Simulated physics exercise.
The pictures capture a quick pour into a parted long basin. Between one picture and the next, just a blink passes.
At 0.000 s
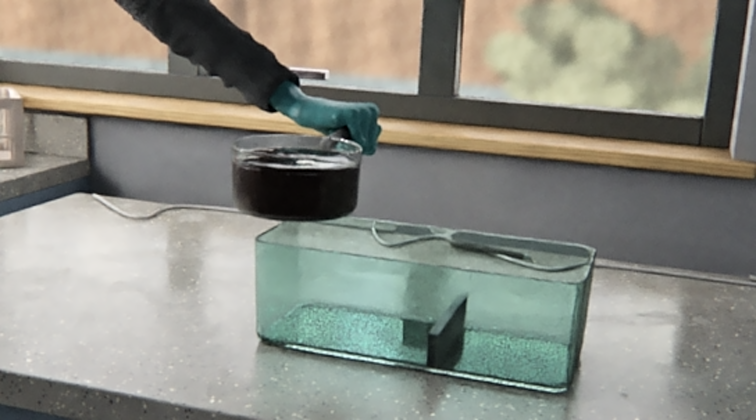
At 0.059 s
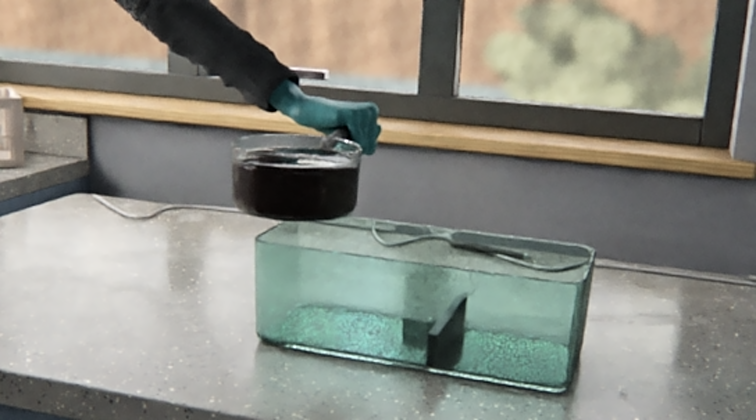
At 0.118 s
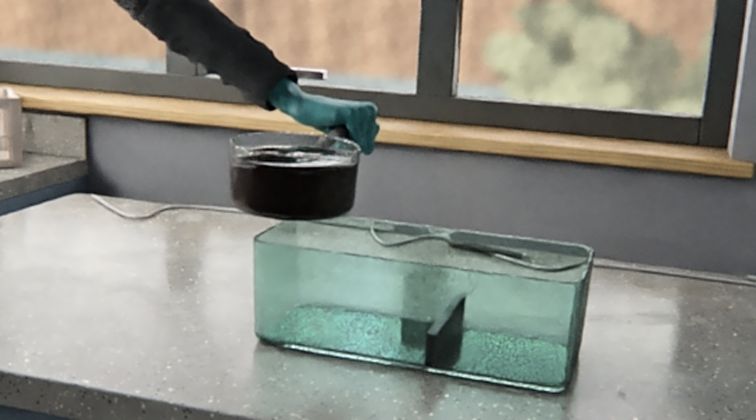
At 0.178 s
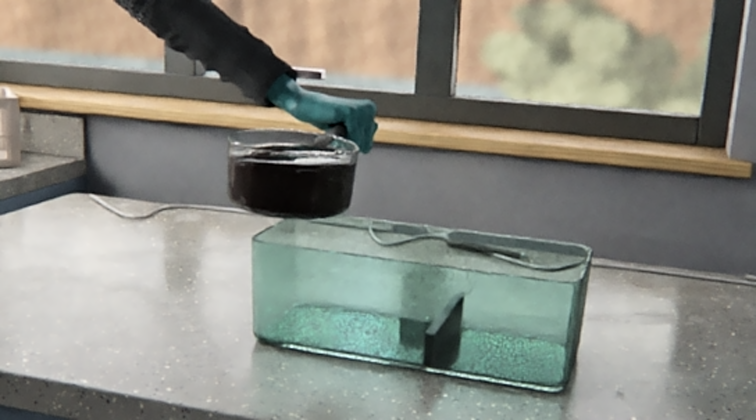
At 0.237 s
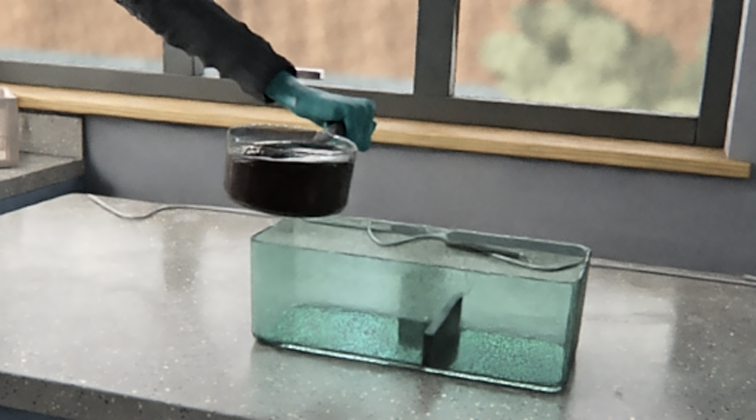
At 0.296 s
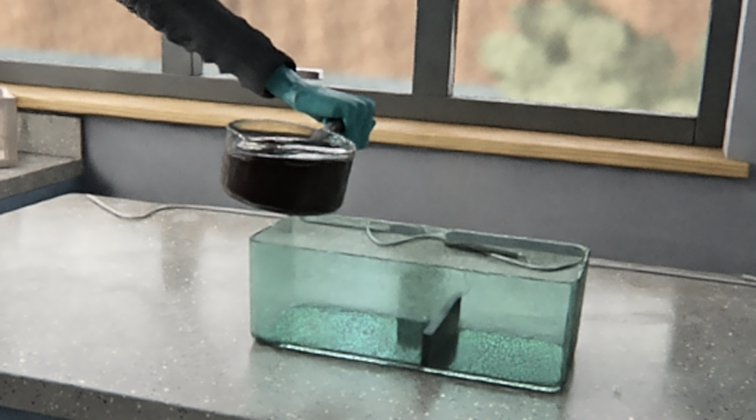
A gloved teal hand on a dark-sleeved arm holds a round glass bowl of dark liquid above the left end of a long, clear greenish basin, seen from slightly above on a speckled grey counter by a window. Pale grains and a dark upright divider sit inside the basin, with a thin cable behind. The bowl stays nearly level, then tilts slightly, its right side lower, while the view barely shifts.
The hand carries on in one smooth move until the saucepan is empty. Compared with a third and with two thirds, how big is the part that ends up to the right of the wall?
It is smaller than a third.
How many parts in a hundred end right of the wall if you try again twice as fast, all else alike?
It comes to some 45 in a hundred.
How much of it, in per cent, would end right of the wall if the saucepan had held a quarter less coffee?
About 10 %.
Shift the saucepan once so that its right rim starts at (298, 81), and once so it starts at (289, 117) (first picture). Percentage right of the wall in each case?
Close to 10 in a hundred, then close to 10 in a hundred.
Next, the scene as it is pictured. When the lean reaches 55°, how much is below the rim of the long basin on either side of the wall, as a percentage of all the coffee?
10 per cent left, 0 per cent right.
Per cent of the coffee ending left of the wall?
It comes to 75 per cent or so.
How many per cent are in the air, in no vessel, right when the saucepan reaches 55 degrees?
Share: Approx. 25 %.
A moment on, the saucepan is tipped part way and 67 per cent is still to pour, 10 is left of the wall and 0 right of it.
Next, the saucepan is tipped on its side and 15 per cent is still to pour, 52 is left of the wall and 20 right of it.
Then the saucepan is tipped right over and 1 per cent is still to pour, 75 is left of the wall and 21 right of it.
Later the saucepan is tipped right over and 0 per cent is still to pour, 77 is left of the wall and 22 right of it.
At rest 77 per cent lies left of the wall, 22 right of it and 1 outside.
